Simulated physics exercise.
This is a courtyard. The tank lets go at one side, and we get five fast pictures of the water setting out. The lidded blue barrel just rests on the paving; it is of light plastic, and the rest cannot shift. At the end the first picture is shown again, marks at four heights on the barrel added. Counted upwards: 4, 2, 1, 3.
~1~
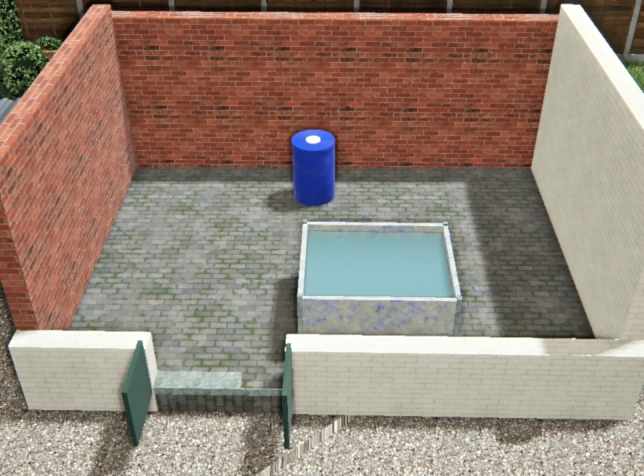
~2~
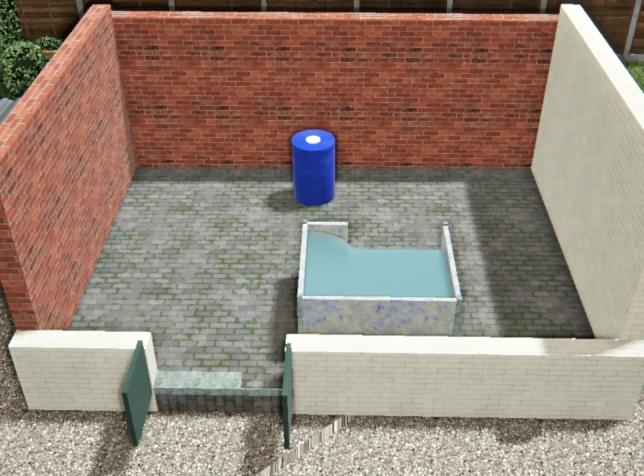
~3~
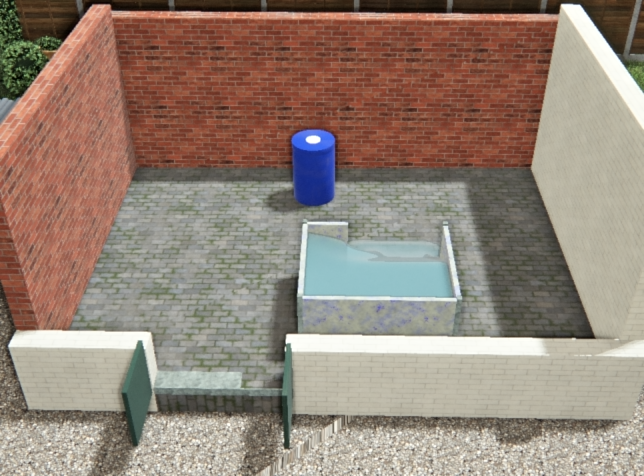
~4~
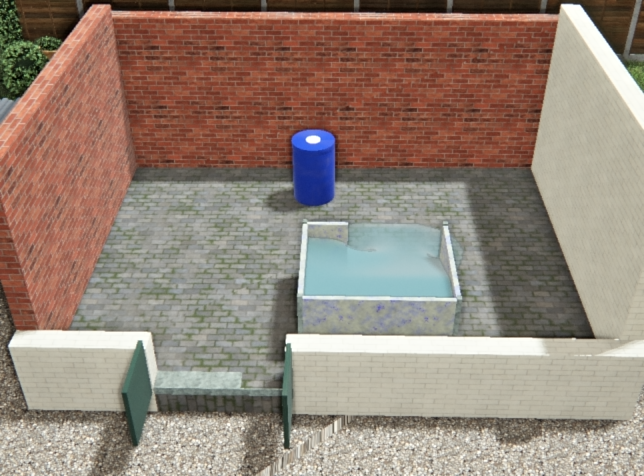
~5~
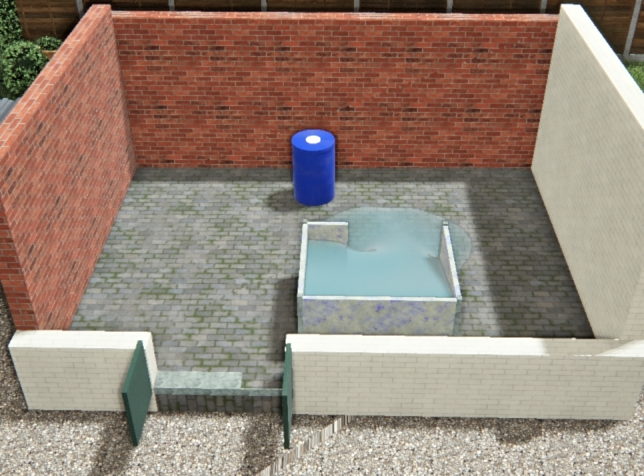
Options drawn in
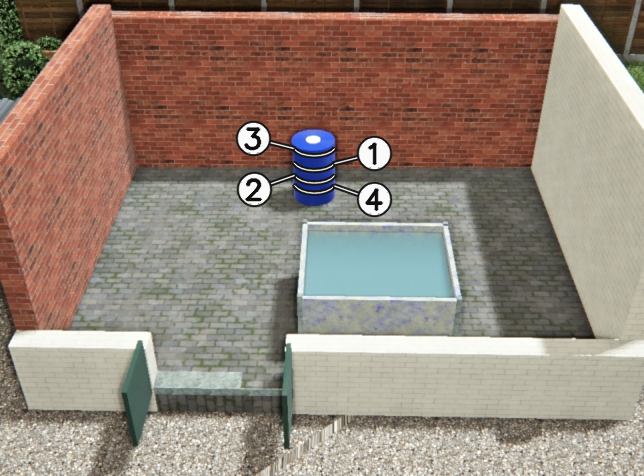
A paved courtyard with red brick walls at the back and left and a cream wall at the right is seen from above the low front wall, the view staying still. A pale-rimmed tank full of blue-green water sits right of centre, with a blue barrel behind it and an open green gate at front left. The tank's back side opens, and water pours out and spreads over the paving behind.
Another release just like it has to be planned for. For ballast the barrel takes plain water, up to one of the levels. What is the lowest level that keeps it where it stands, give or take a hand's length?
The answer is mark 4.
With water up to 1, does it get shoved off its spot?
No.
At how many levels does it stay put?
All of them.
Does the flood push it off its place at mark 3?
No.
On the marked copy, 1 at (313, 170); 2 at (313, 183); 3 at (313, 155); 4 at (314, 193); from the bottom up 4, 2, 1, 3.
If 1 is chosen, it does not move.
If 2 is chosen, it does not move.
If 3 is chosen, it does not move.
If 4 is chosen, it does not move.
